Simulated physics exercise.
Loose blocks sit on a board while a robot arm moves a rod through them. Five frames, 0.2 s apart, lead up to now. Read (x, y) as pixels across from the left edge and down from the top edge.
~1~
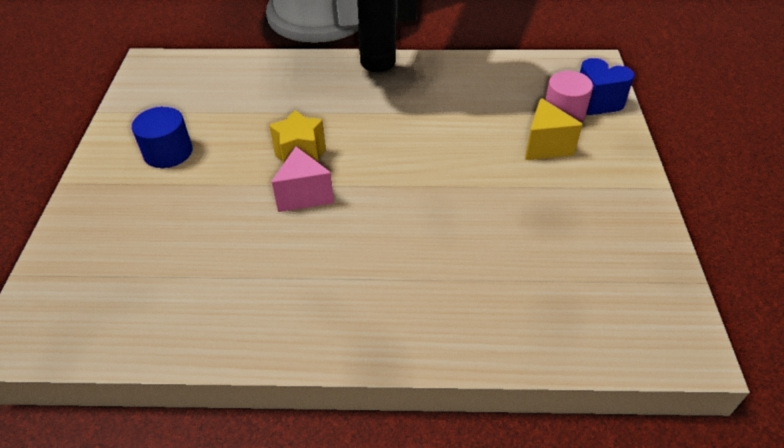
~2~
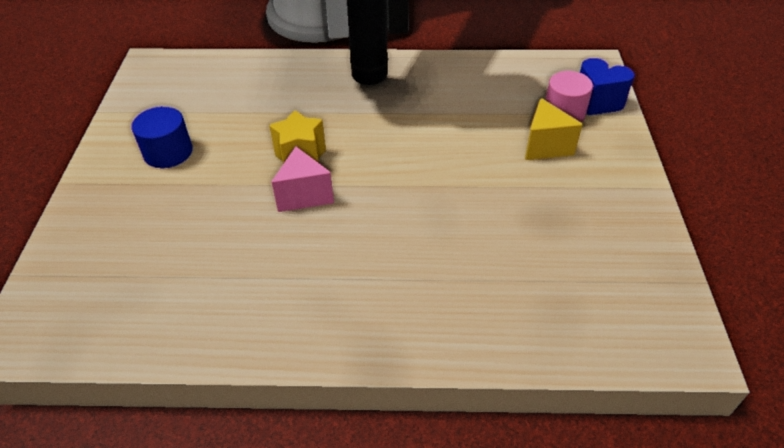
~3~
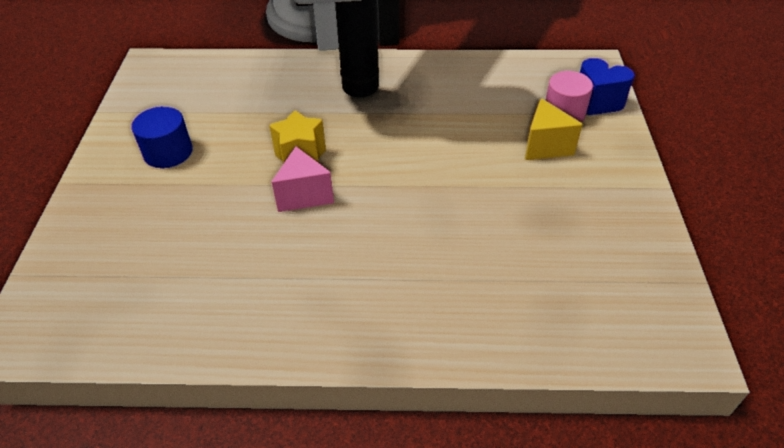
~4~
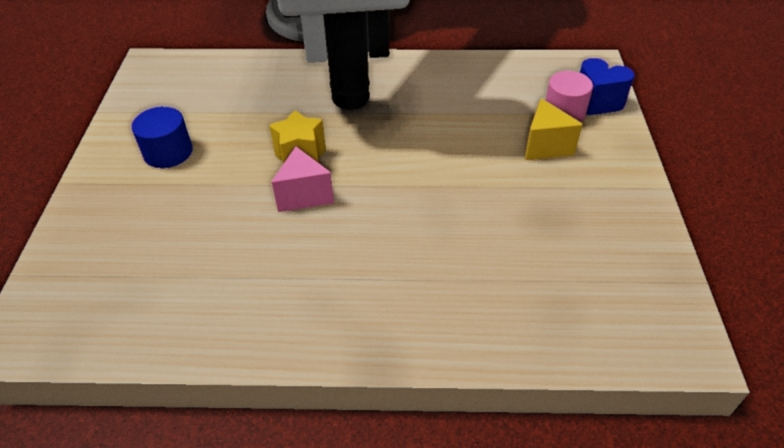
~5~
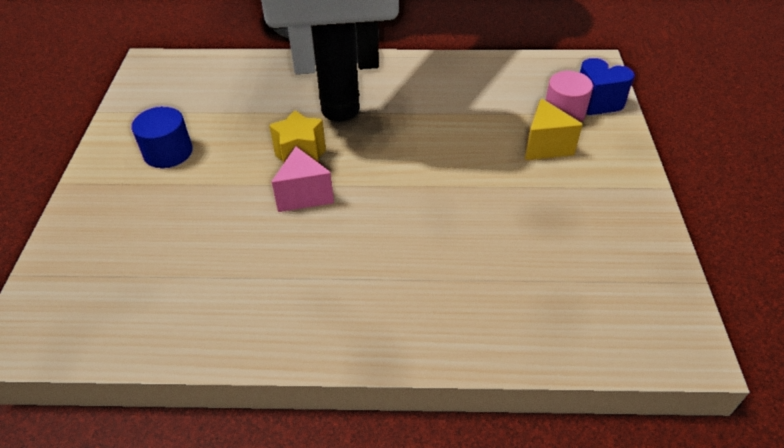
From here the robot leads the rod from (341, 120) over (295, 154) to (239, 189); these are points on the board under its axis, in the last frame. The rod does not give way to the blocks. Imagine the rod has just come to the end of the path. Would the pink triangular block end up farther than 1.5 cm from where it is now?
In short: Yes.
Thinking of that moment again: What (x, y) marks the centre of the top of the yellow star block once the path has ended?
My prediction: (214, 188).
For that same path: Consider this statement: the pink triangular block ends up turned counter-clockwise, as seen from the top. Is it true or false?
That is true.
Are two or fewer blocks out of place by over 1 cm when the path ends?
Yes.
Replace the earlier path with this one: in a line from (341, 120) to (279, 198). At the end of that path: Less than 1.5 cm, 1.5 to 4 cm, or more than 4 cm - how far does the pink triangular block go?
Distance: 1.5 to 4 cm.
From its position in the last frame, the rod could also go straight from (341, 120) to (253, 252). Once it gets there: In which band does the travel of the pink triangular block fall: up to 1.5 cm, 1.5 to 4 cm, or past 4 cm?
It's set to move over 4 cm.
What follows on the original path. One third of the way, rod (310, 133); yellow star block (285, 135).
Two thirds of the way, rod (274, 156); yellow star block (247, 161); pink triangular block (290, 180), turned 70° anticlockwise.
At the end, rod (237, 179); blue disc in place; yellow star block (214, 188), turned 15° anticlockwise; pink triangular block (288, 182), turned 80° anticlockwise.
